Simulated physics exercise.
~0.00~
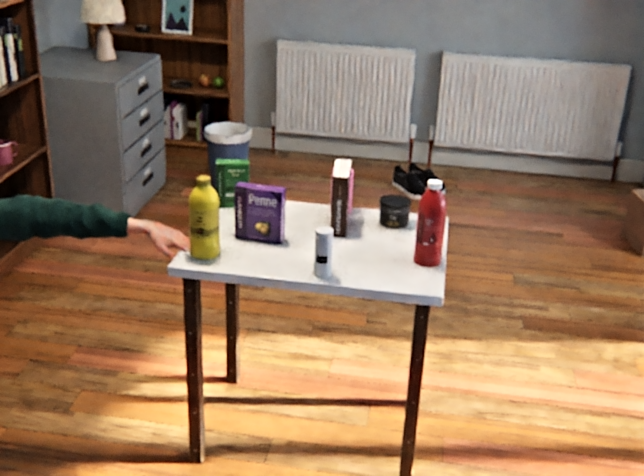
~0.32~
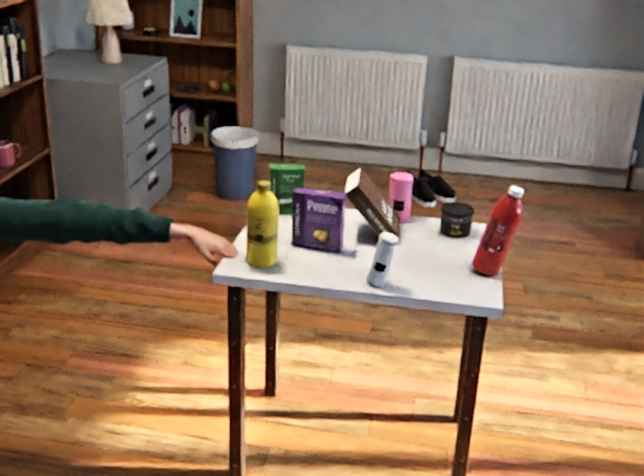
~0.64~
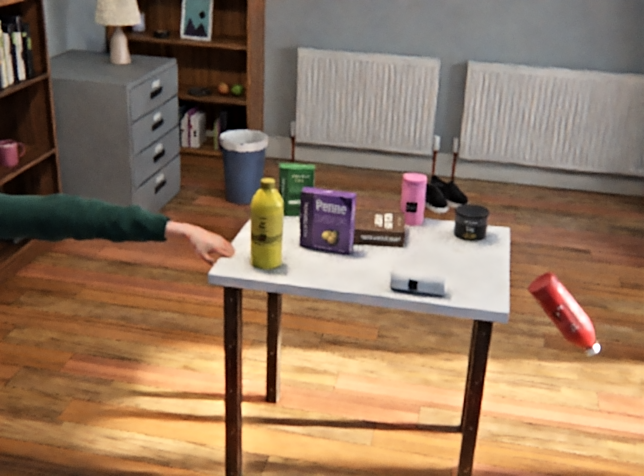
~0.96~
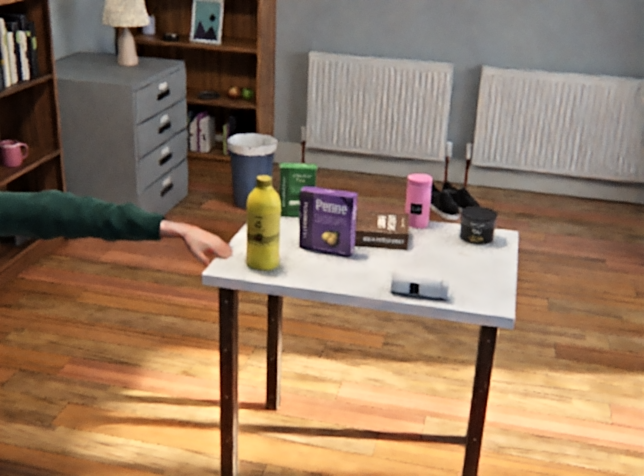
The clip opens on a white side table crowded with packets, bottles and jars, with a green-sleeved arm reaching in from the left to its edge. The table shifts to the right, and the red bottle tilts at the right edge while the white shaker leans and the brown book tips over, revealing more of a pink jar. The red bottle then drops off the right side, turning upside down as it falls. The shaker and book end up lying on the tabletop, while the yellow bottle, purple and green packets, pink jar and black tub remain standing, the hand still at the edge.
